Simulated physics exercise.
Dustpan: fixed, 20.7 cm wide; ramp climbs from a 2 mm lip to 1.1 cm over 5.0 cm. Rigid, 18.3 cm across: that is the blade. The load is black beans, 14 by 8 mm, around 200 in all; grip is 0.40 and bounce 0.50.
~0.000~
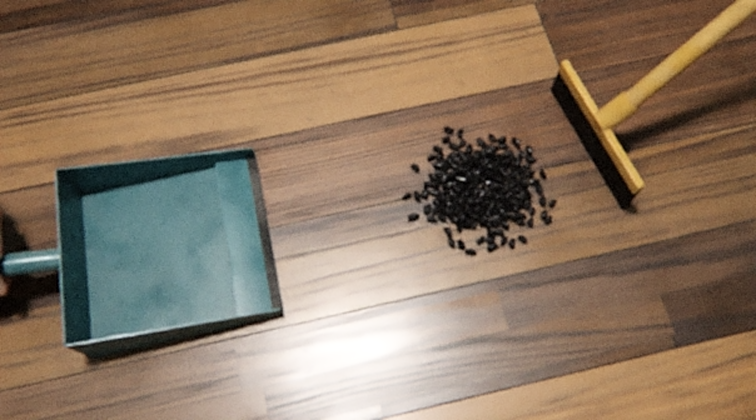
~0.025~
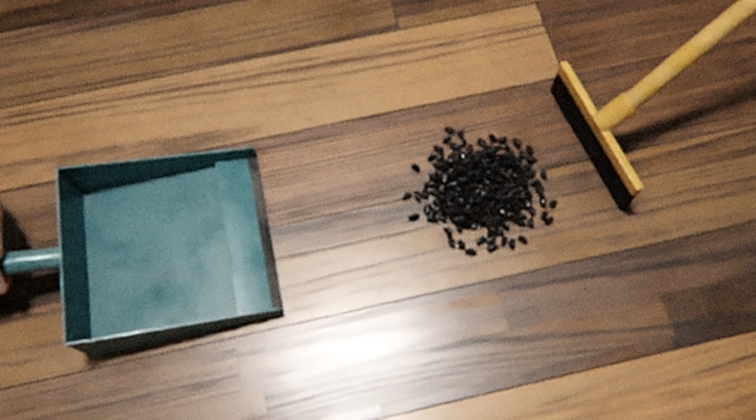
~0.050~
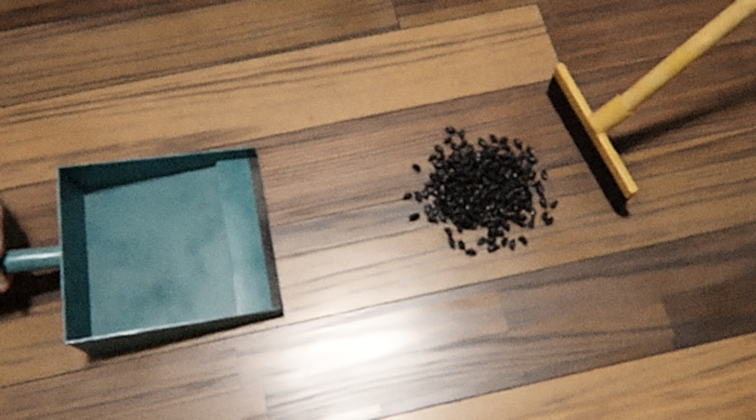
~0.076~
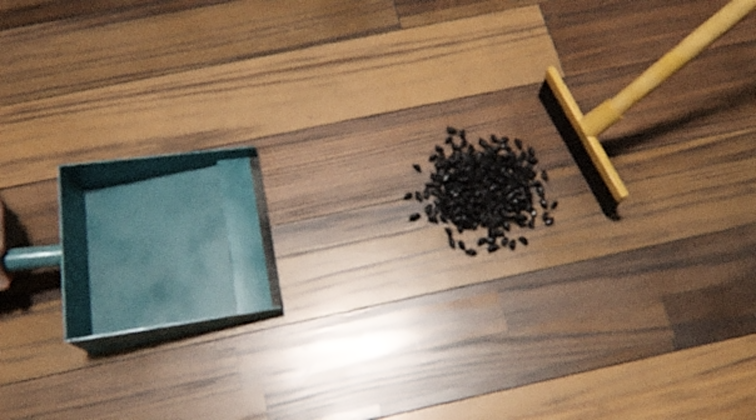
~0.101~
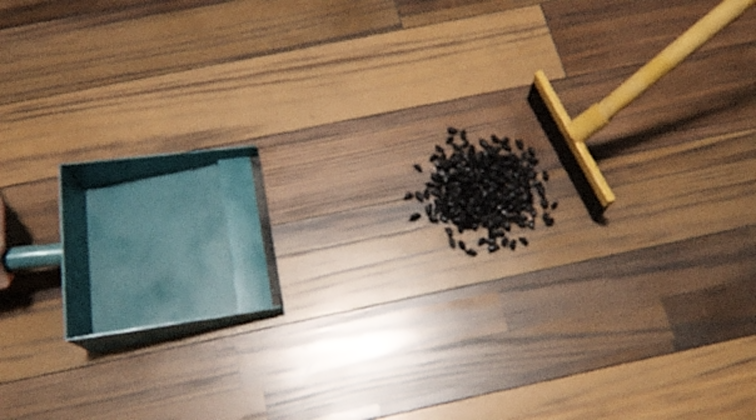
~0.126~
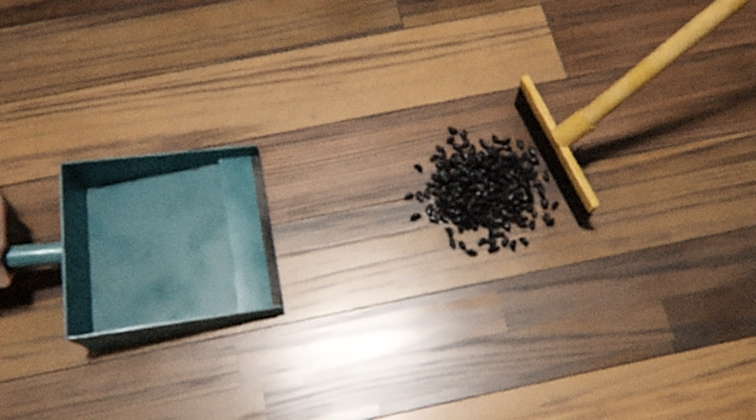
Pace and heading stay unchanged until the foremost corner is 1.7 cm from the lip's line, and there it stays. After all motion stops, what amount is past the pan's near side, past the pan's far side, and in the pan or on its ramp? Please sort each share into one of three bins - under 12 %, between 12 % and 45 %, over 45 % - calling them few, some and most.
Near side: Some. Far side: Few. Pan: Some.
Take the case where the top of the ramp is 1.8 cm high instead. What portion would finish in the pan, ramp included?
In that case some 30 per cent.
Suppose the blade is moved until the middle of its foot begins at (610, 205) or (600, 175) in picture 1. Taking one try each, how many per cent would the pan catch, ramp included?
Around 25 percent, then around 40 percent.
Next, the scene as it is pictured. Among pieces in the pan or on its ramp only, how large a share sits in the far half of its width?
I'd put it at around 40 per cent.
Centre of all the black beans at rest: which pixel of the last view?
I'd put it at about (278, 260).
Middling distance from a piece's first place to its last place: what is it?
Around 28 centimetres.
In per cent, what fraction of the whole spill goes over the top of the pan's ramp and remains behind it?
Estimate: Close to 10 per cent of the total.
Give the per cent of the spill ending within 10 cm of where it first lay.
Near 0 per cent.
After 0.34 s, middle of the blade 19 cm from the lip; 0 % over the lip, far side 0 %, near side 10 %.
After 0.48 s, middle of the blade 8 cm from the lip; 0 % over the lip, far side 5 %, near side 15 %.
After 0.74 s, middle of the blade 3 cm from the lip; 40 % over the lip, far side 5 %, near side 20 %.
By 2.3 s all is still; near side 20 %, far side 5 %, pan 35 %, in front of the lip or behind the blade 35 %.
